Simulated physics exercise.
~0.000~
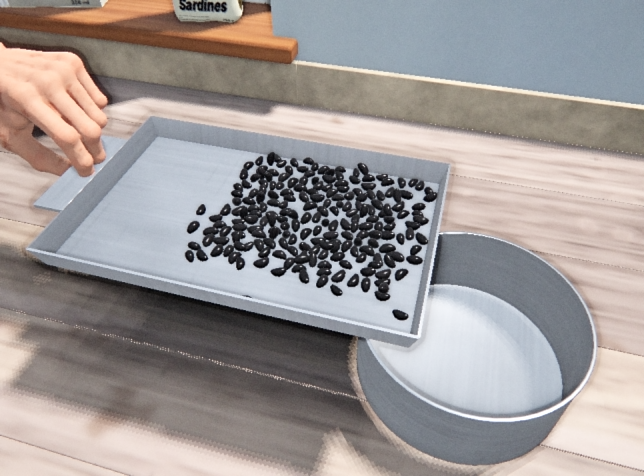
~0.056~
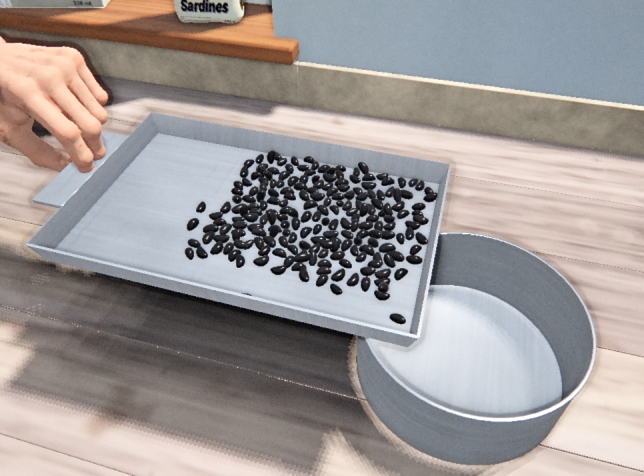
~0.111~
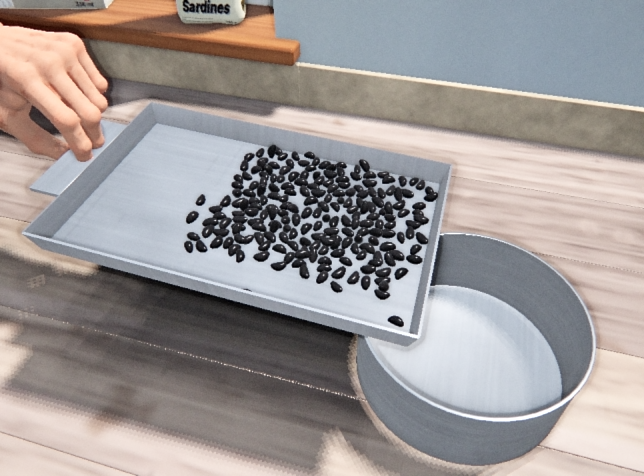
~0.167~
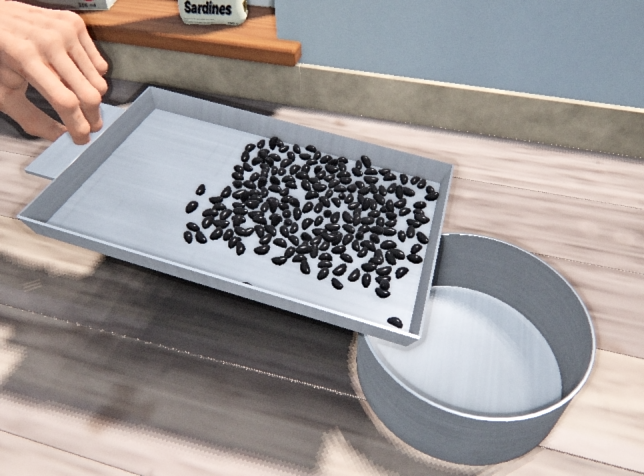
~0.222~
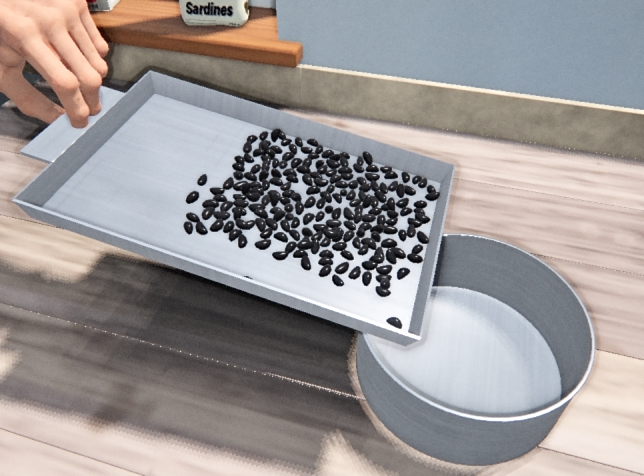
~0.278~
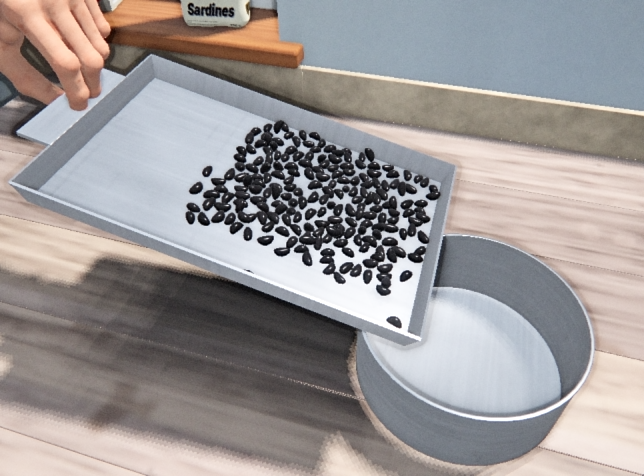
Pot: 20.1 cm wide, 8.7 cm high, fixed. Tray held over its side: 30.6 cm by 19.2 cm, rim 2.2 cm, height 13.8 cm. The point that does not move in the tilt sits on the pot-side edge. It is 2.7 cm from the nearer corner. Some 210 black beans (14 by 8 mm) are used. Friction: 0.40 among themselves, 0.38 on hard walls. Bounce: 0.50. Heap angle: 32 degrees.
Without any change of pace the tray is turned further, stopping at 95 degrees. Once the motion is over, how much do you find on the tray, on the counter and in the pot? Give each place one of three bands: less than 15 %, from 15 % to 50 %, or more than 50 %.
My prediction: Left on the tray: Minor, counter: Minor, pot: Major.
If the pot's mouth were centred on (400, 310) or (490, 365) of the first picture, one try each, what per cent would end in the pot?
First try about 80 per cent, second try about 80 per cent.
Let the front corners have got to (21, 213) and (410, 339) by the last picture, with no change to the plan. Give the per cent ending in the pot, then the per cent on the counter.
In the pot: 10 per cent; on the counter: 90 per cent.
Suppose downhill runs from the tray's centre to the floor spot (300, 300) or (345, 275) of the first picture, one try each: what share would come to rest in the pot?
20 and 70 %.
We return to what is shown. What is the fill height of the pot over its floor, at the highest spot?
Measured height: Approx. 2.0 cm.
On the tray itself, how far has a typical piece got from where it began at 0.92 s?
6 cm.
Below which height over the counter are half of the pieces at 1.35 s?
Roughly 16 cm above the counter.
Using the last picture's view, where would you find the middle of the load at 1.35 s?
Around (445, 253).
After 0.92 s, tilt 51 degrees; the tray holds 100 %, the pot 0 %.
After 1.35 s, tilt 77 degrees; the tray holds 85 %, the pot 5 %.
After 1.86 s, tilt 95 degrees; the tray holds 0 %, the pot 95 %.
By 2.5 s all is still; tray 0 %, counter 0 %, pot 100 %.
